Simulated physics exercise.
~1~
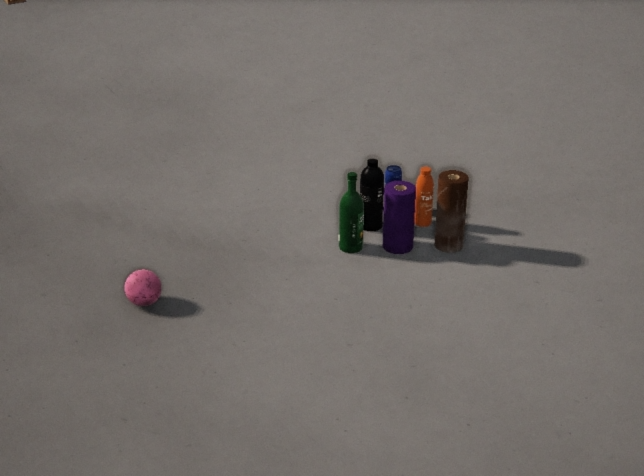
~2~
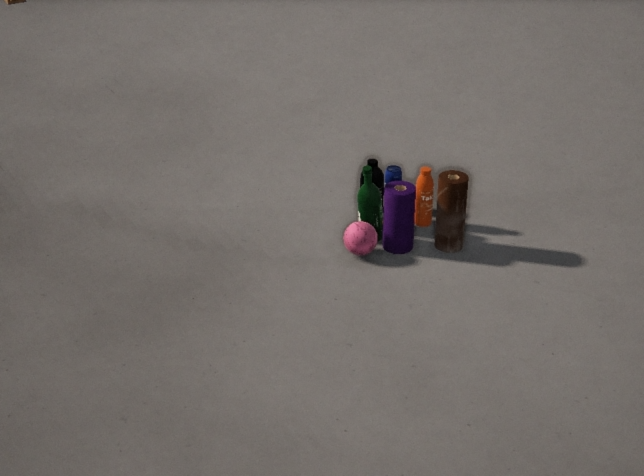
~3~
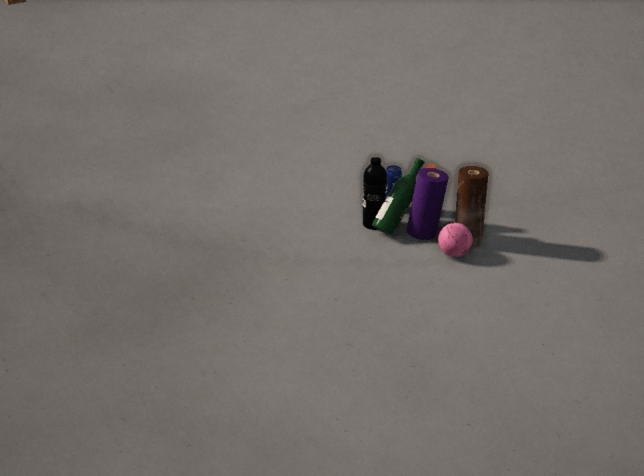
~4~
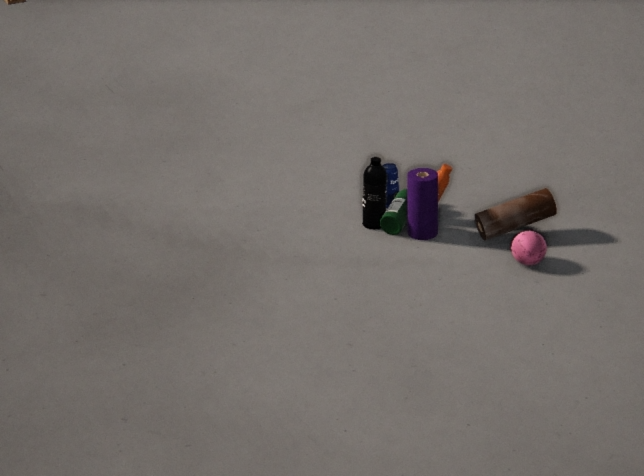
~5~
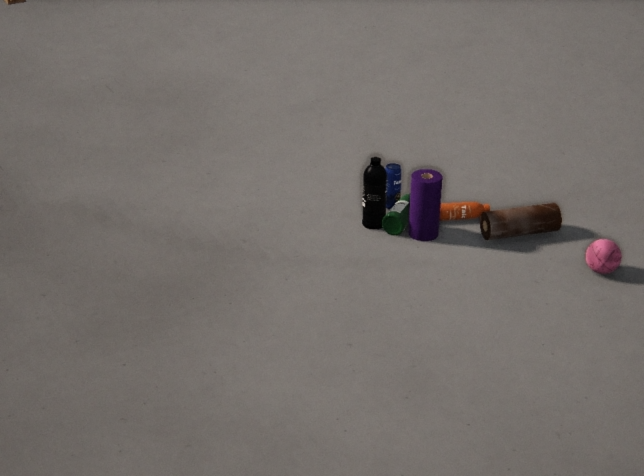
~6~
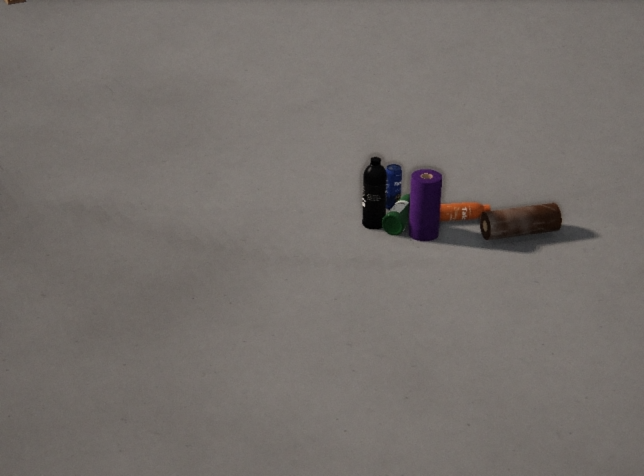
On a bare grey floor, a pink ball rolled right into a cluster of bottles, rolls and a can, toppling the green bottle, then the brown roll and orange bottle, and rolled out of view while the nudged purple roll, black bottle and blue can stood.
